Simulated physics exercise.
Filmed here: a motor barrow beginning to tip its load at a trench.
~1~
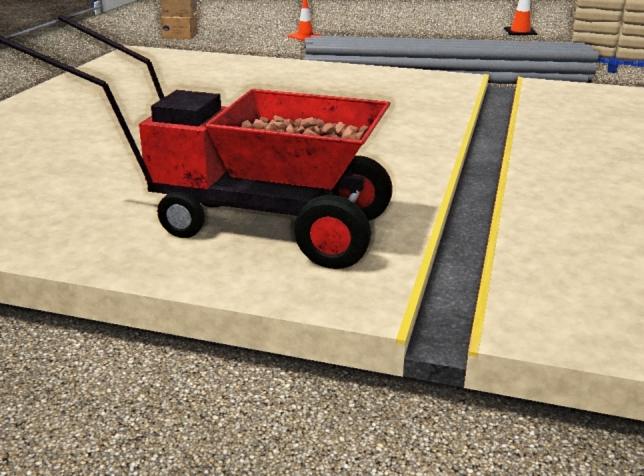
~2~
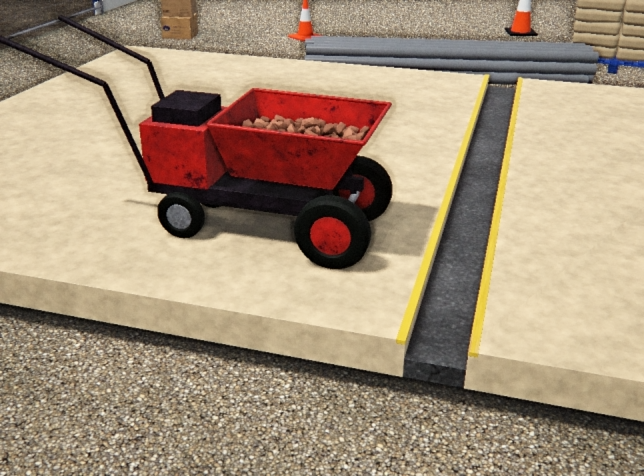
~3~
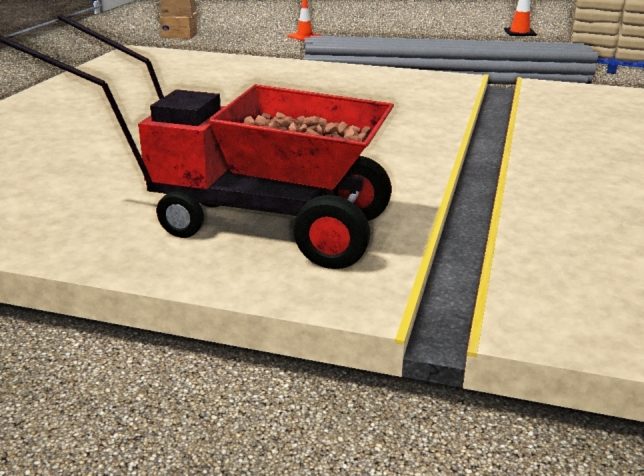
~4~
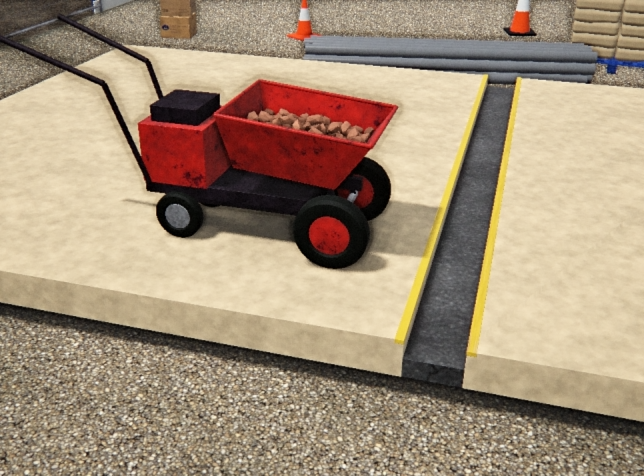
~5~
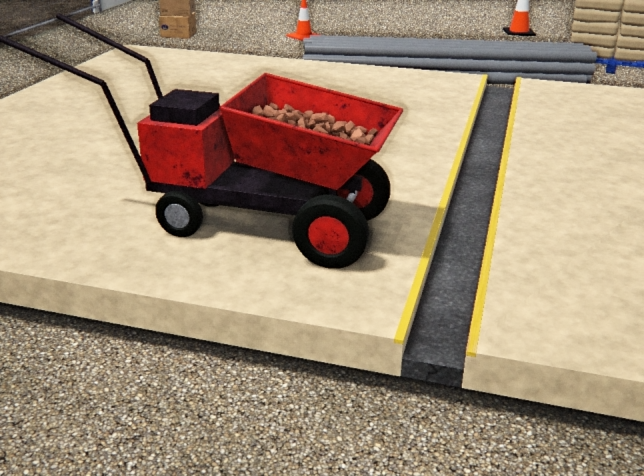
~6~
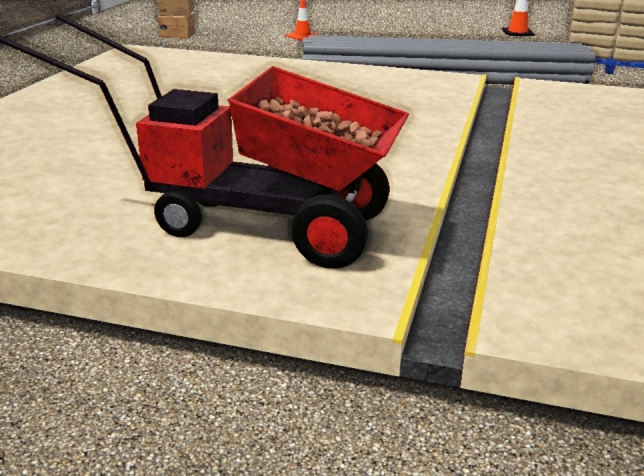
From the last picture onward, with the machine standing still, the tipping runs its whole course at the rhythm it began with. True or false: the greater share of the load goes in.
True.
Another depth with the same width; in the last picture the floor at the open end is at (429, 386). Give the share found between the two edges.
The share would be around 80 in a hundred.
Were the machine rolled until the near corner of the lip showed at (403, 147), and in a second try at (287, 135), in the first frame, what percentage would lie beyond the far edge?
70 and 0 in a hundred, in that order.
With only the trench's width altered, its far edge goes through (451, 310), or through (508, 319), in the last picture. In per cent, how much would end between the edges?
About 40 and 90 per cent.
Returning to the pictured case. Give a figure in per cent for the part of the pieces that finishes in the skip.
Around 10 in a hundred.
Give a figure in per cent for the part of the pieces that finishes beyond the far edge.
Share: Near 20 %.
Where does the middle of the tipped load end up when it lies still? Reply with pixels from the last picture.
Once it all stops, the middle lies near (462, 261).
Shortly afterwards, skip tipped steeply; the whole lot in the skip.
Next, skip tipped right over; all but a few in the skip; only a few in or heaped over the trench.
Some moments later, skip tipped right over; near a third in the skip; near half in or heaped over the trench; a little beyond it; only a few falling.
In the end, skip tipped right over; a little in the skip; only a few short of the trench; the bulk in or heaped over the trench; near a quarter beyond it.
